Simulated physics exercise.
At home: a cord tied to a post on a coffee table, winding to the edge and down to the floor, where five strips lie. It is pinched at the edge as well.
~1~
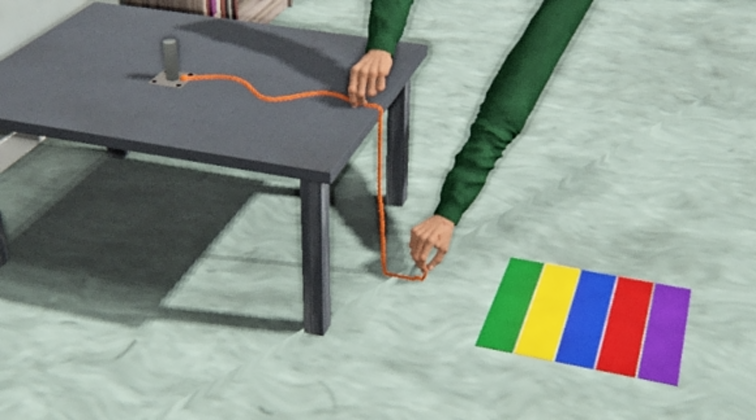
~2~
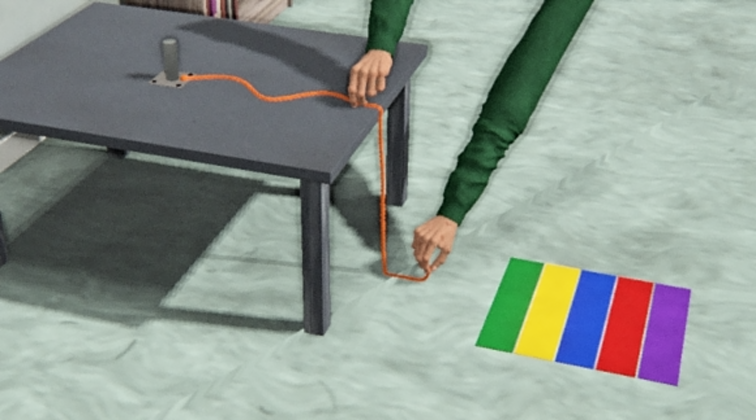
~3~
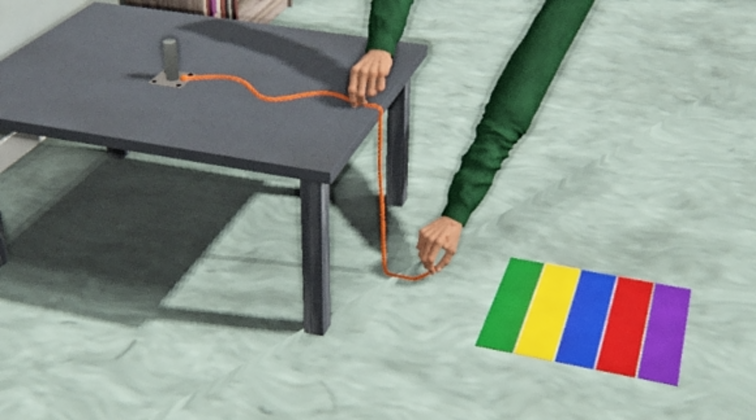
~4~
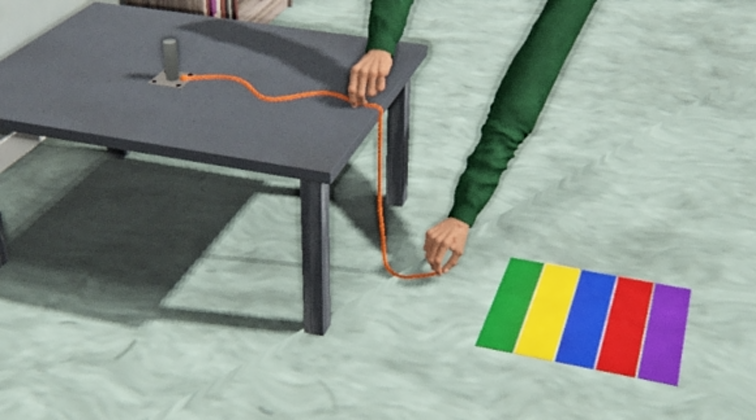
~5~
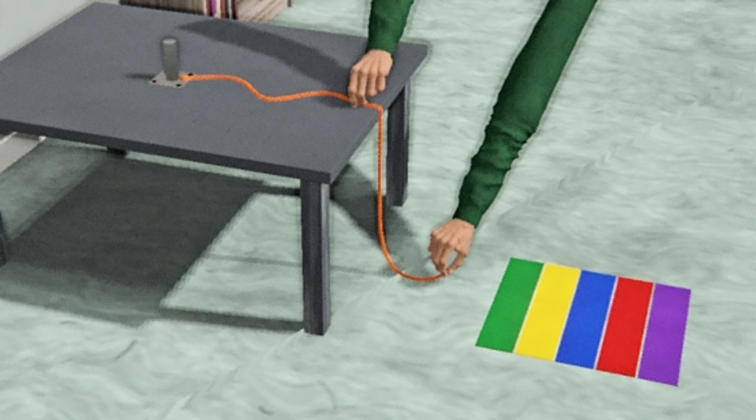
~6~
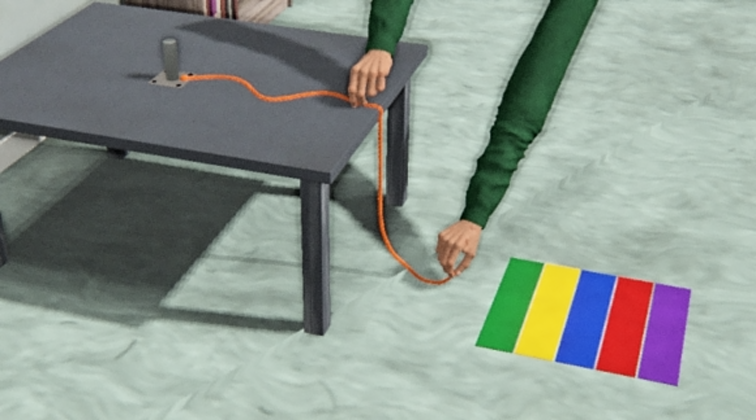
On a dark coffee table, an orange cord runs from a small post to the edge, where one hand pins it, then drops to the floor. The other hand, holding its end, slides slowly a short way right towards five coloured strips, and the hanging cord's lower bend opens into a looser curve.
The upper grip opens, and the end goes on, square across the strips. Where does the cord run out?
It gets as far as the blue strip.
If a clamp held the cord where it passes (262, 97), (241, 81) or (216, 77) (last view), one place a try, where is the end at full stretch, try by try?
The places are (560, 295), (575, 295) and (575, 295).
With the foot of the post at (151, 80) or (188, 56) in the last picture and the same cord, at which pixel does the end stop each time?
In that order: (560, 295) and (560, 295).
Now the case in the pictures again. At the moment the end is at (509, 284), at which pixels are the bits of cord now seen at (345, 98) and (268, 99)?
About (370, 106), and the other about (292, 93).
A little later, end near (509, 284); over green.
Next, end near (556, 293); over yellow.
When it is tight, end near (583, 298); over blue. The blue one.
